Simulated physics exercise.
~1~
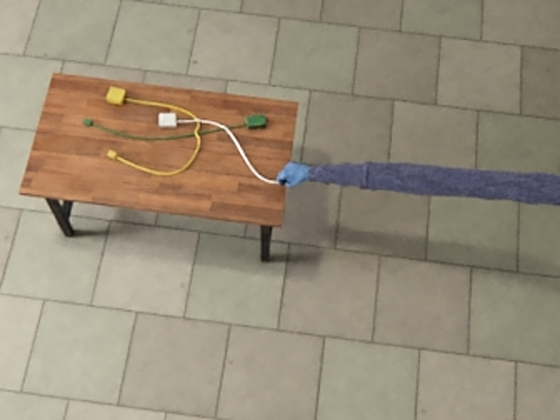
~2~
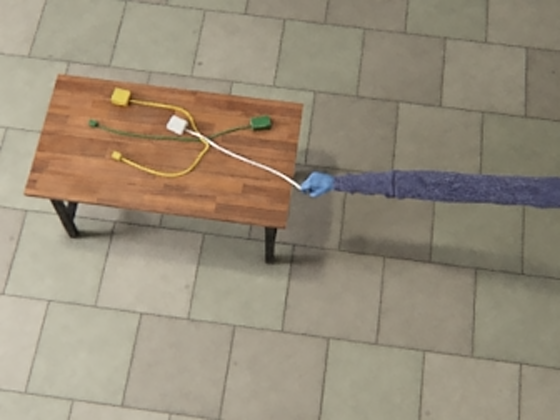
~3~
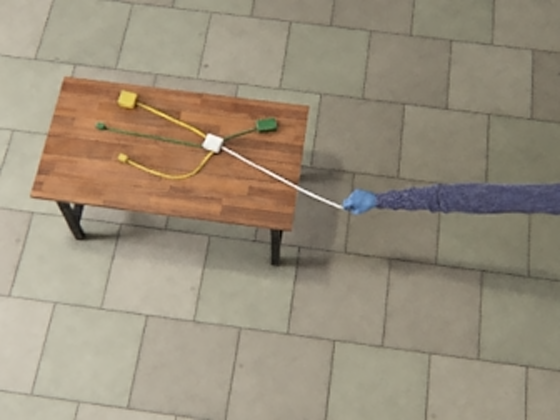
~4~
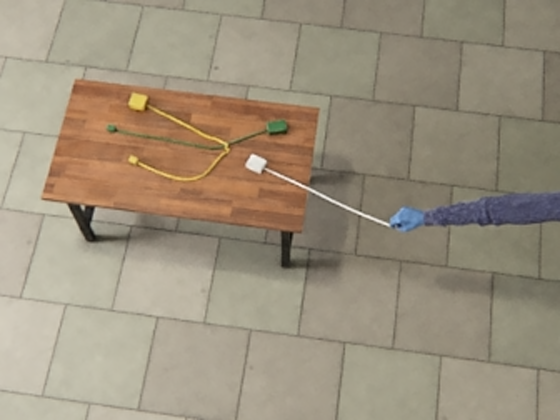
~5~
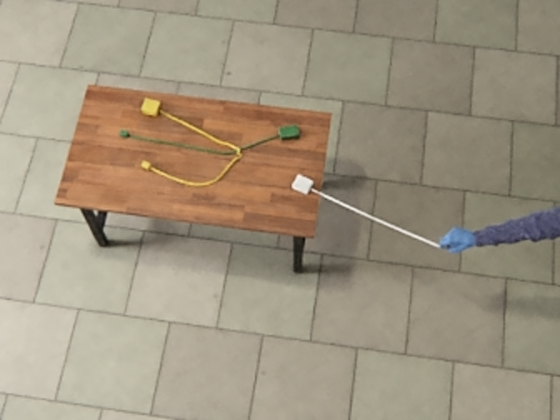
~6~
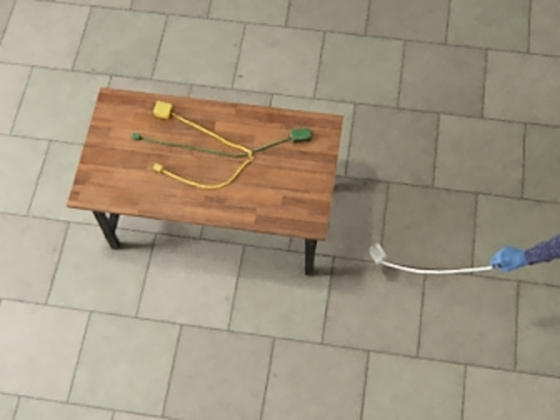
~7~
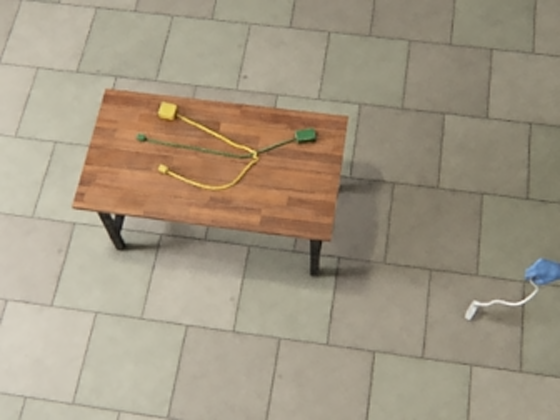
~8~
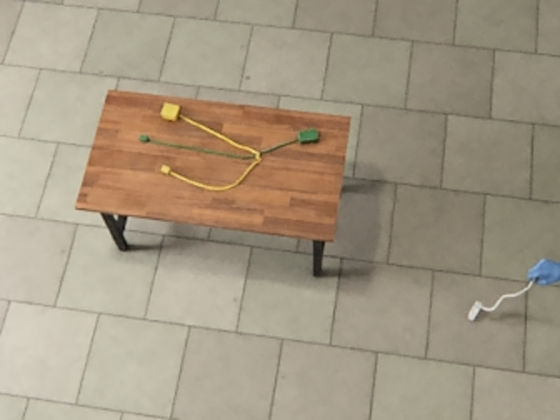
A wooden shop table with black legs stands on a floor of grey-green tiles, seen from high above. Three cables cross near the middle of its top, a yellow one and a green one with their chargers and plugs, and a white one whose end is held by a blue-gloved hand at the right. The hand draws the white lead rightwards and slightly towards the near side, and the white charger slides across the wood. It drops over the right edge and dangles, then hangs beside the table at far right, while the yellow and green cables remain on top.
